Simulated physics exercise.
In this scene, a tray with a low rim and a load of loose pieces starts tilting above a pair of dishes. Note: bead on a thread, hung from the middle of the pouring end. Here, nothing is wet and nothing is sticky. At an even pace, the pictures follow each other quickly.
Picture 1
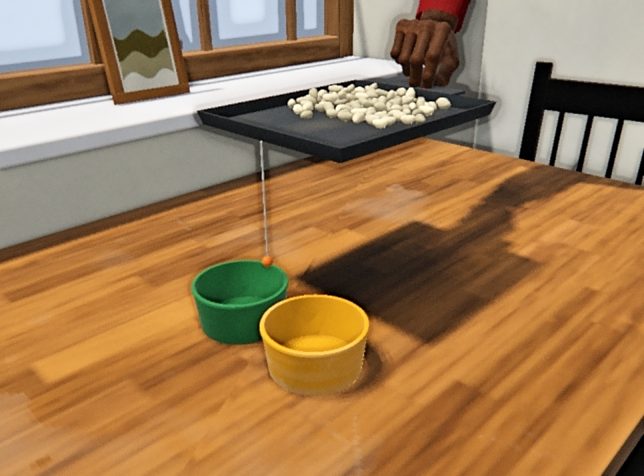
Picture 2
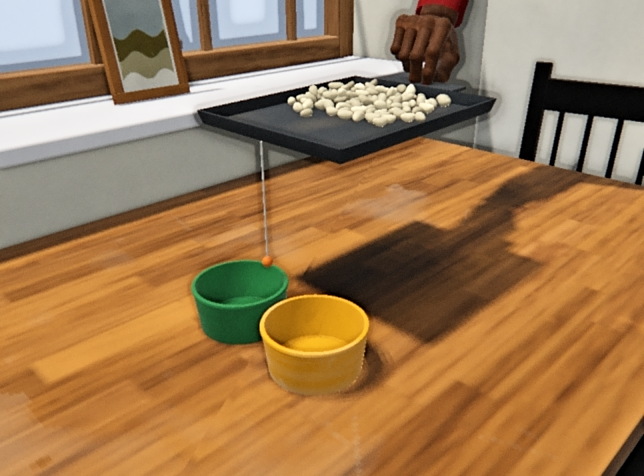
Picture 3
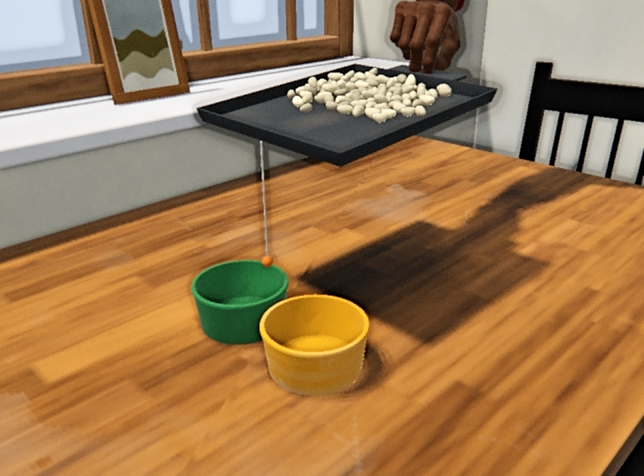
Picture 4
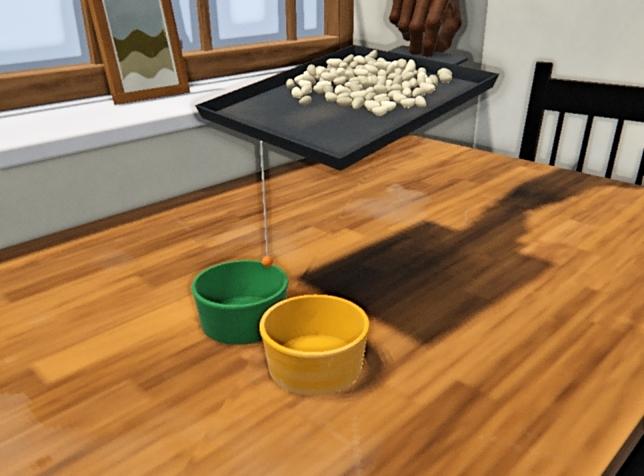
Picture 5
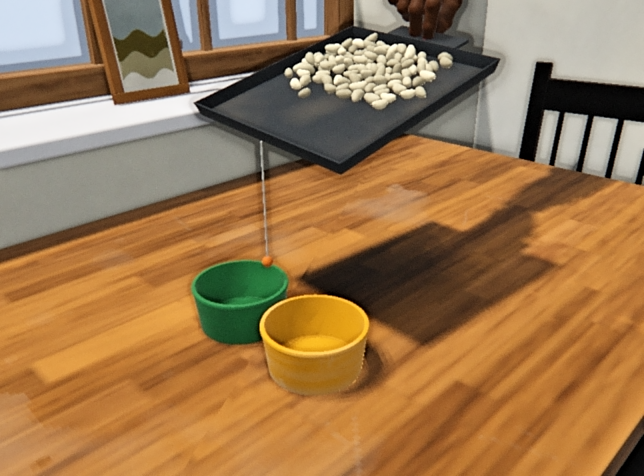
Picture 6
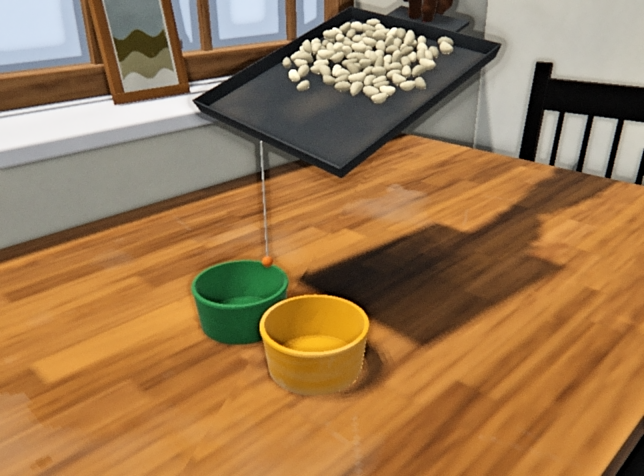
The video shows a hand behind a dark tray of white beans above a green dish and a yellow dish on a wooden table, as the tray gradually tilts, its far side rising and its near right corner dipping slightly.
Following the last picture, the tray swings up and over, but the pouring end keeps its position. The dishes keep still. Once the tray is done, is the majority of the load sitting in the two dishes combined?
Majority caught.
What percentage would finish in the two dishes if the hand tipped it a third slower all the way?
Roughly 80 percent.
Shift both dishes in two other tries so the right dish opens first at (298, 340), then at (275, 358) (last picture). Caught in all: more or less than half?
Held in all, by try: A larger portion, then a smaller portion.
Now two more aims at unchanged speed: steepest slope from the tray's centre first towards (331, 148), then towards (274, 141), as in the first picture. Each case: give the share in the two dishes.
About 60 %, then 50 %.
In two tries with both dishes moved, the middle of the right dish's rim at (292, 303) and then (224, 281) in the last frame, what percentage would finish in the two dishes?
Roughly 40% the first time and 10% the second time.
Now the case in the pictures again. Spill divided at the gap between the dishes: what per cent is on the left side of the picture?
It amounts to some 70 percent.
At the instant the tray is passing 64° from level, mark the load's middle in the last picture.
The middle of the load sits near (314, 139).
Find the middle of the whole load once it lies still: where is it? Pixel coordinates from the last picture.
I'd place the middle at about (301, 355).
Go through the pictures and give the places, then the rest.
Corners of the pouring end (202, 110) and (341, 146), level; middle of the load (370, 105), white beans; left dish (204, 315); right dish (276, 362); bead on its thread (268, 262), in the first frame.
Corners of the pouring end (202, 110) and (340, 147), level; middle of the load (370, 102), in the second frame.
Corners of the pouring end (201, 108) and (340, 150), tipped barely, lowest at the right corner; middle of the load (370, 94), in the third frame.
Corners of the pouring end (200, 105) and (340, 155), tipped a little, lowest at the right corner; middle of the load (370, 82), in the fourth frame.
Corners of the pouring end (199, 102) and (340, 160), tipped clearly, lowest at the right corner; middle of the load (369, 69), in the fifth frame.
Corners of the pouring end (197, 99) and (340, 164), tipped clearly, lowest at the right corner; middle of the load (368, 57); left dish (204, 315); right dish (276, 362), in the sixth frame.
Just after the last frame, tray tipped steeply; the larger part on the tray; roughly a quarter in the air.
A moment on, tray tipped past a quarter turn; roughly half on the tray; roughly a quarter in the right dish; just a few in the left dish; about a tenth outside both; just a few in the air.
Further on, tray tipped past a quarter turn; roughly two thirds in the right dish; about a tenth in the left dish; roughly a quarter outside both.
When it is over, tray tipped past a quarter turn; roughly two thirds in the right dish; about a tenth in the left dish; roughly a quarter outside both.
